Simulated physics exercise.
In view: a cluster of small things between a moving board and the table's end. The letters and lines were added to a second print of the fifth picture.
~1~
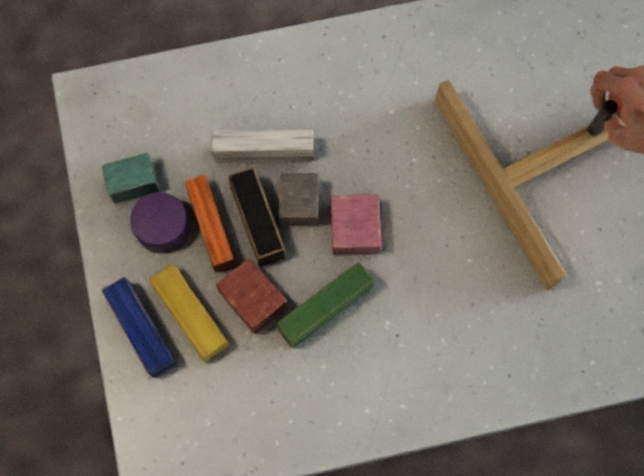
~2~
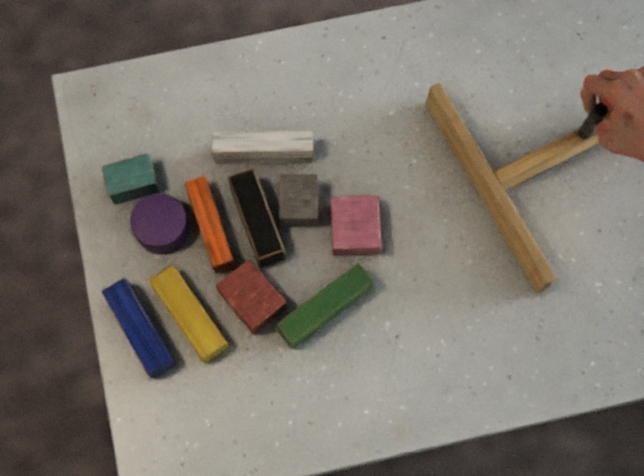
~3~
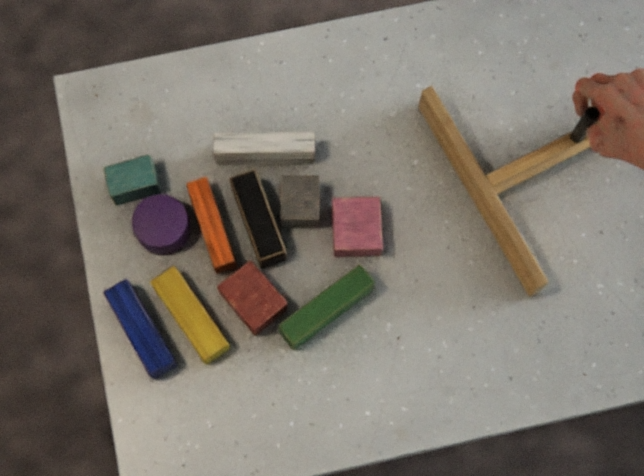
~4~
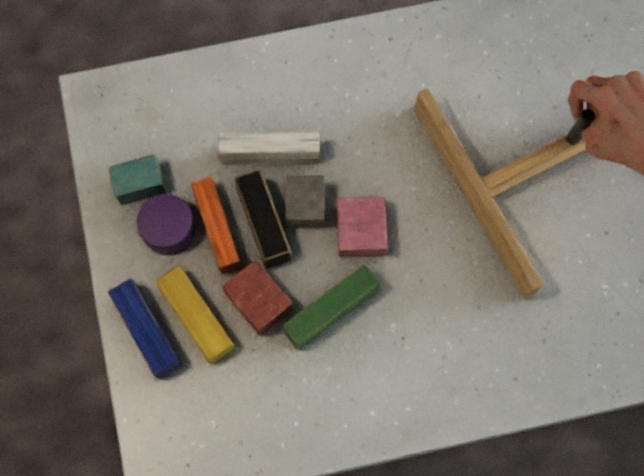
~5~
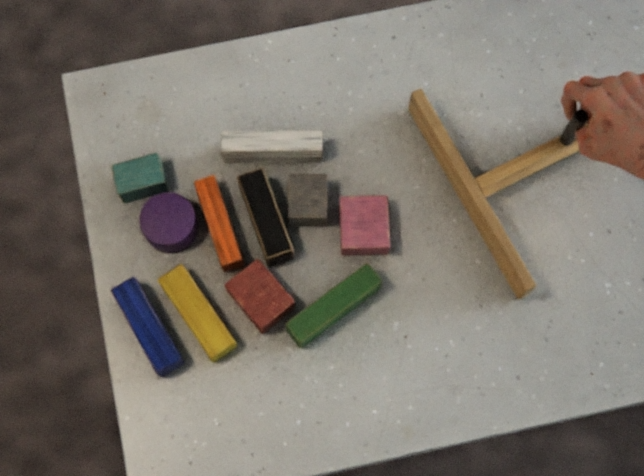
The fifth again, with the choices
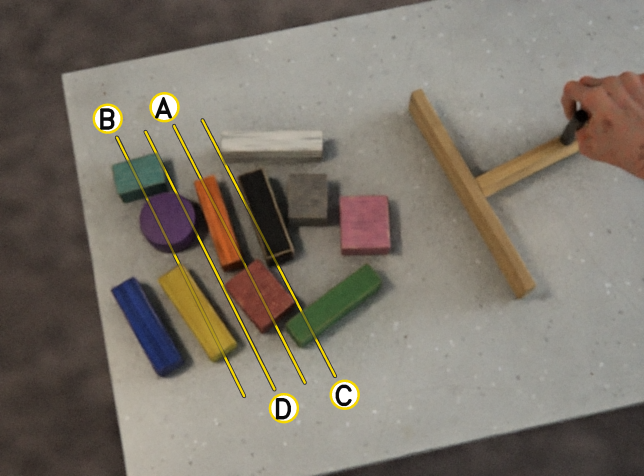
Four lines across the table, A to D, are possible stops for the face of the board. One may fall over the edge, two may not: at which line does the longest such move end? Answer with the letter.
A is the last line within the limit.
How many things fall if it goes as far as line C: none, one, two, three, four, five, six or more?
In all, none.
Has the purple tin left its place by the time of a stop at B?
Yes.
On the copy, A at (237, 250); B at (178, 262); C at (266, 244); D at (208, 256).
On A. First, board (387, 204); pink block (356, 233); blue stick (147, 327).
Then, board (303, 222); turquoise block (130, 181); purple tin (155, 229).
Finally, board (239, 235); turquoise block (85, 193); purple tin (96, 252); none fallen.
By contrast, B drops five; C is within the limit but short; D drops three.
